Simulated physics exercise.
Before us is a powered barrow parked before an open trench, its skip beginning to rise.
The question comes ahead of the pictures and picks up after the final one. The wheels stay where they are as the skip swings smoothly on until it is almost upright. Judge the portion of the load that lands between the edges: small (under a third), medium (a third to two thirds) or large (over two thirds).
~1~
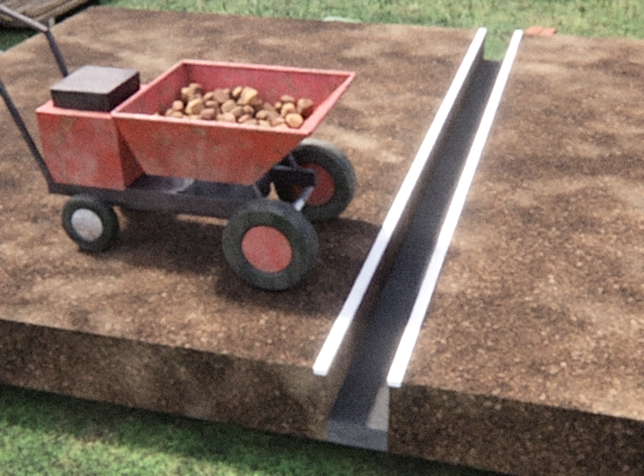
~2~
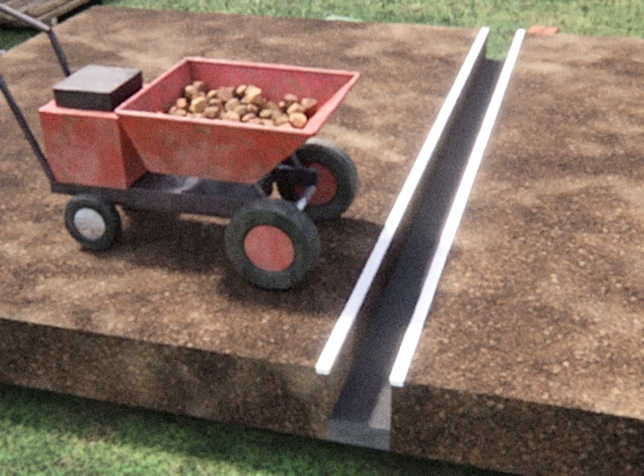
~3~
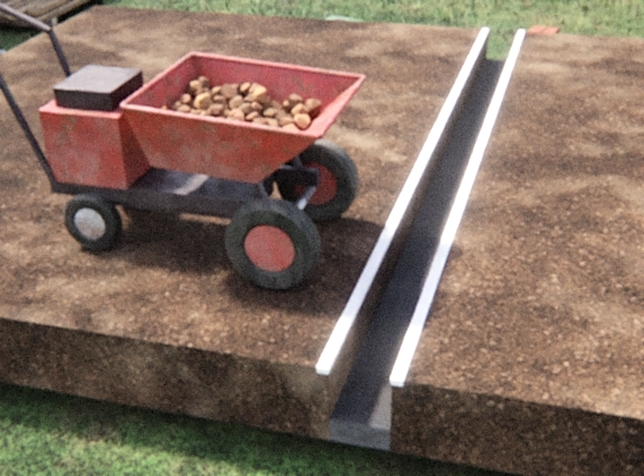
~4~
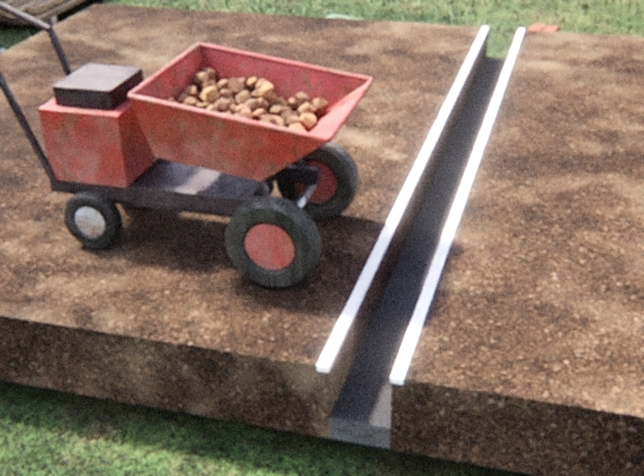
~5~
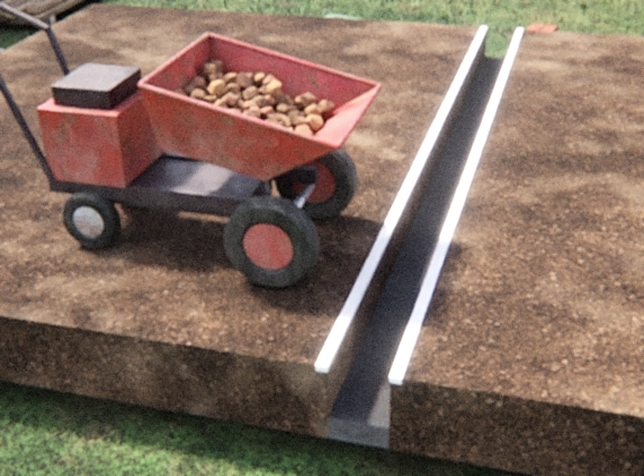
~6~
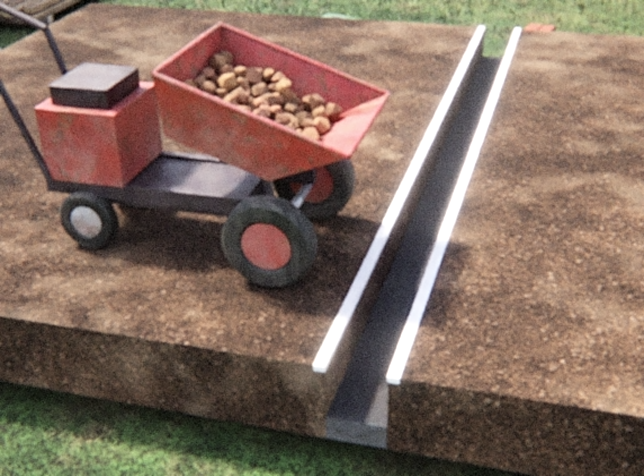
Small.
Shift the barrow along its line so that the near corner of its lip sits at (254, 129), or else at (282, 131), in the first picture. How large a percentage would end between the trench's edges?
About 90 and 60 per cent.
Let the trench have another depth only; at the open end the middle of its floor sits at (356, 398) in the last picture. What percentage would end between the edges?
The share comes out near 20 percent.
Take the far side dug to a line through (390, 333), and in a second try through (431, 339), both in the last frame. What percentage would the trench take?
0 %, 50 %.
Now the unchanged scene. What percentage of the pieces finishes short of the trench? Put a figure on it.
I'd estimate about 0 per cent of the load.
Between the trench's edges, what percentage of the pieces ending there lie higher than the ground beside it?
About 5 in a hundred.
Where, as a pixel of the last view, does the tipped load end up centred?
About pixel (466, 263).
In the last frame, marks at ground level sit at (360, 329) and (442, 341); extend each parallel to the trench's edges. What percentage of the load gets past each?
Respectively 90 and 50 percent.
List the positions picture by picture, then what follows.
In the first picture, lip of the skip at (308, 134), level; top of the load at (208, 115), clay clods; first edge of the trench at (339, 328); far edge at (409, 338), the trench under half as wide as the skip, and about as deep as wide.
In the second picture, lip of the skip at (313, 134), level; top of the load at (200, 124).
In the third picture, lip of the skip at (319, 137), tipped barely; top of the load at (204, 121).
In the fourth picture, lip of the skip at (328, 140), tipped a little; top of the load at (222, 108).
In the fifth picture, lip of the skip at (338, 147), tipped a little; top of the load at (229, 103).
In the sixth picture, lip of the skip at (348, 157), tipped clearly; top of the load at (221, 97); first edge of the trench at (339, 325); far edge at (408, 335).
Soon, skip tipped steeply; all in the skip.
A while on, skip tipped right over; about half in the skip; a stray few in or heaped over the trench; about a third beyond it; a stray few falling.
Towards the end, skip tipped right over; a small part in the skip; about a quarter in or heaped over the trench; most beyond it.
Finally, skip tipped right over; a stray few in the skip; about a quarter in or heaped over the trench; most beyond it.
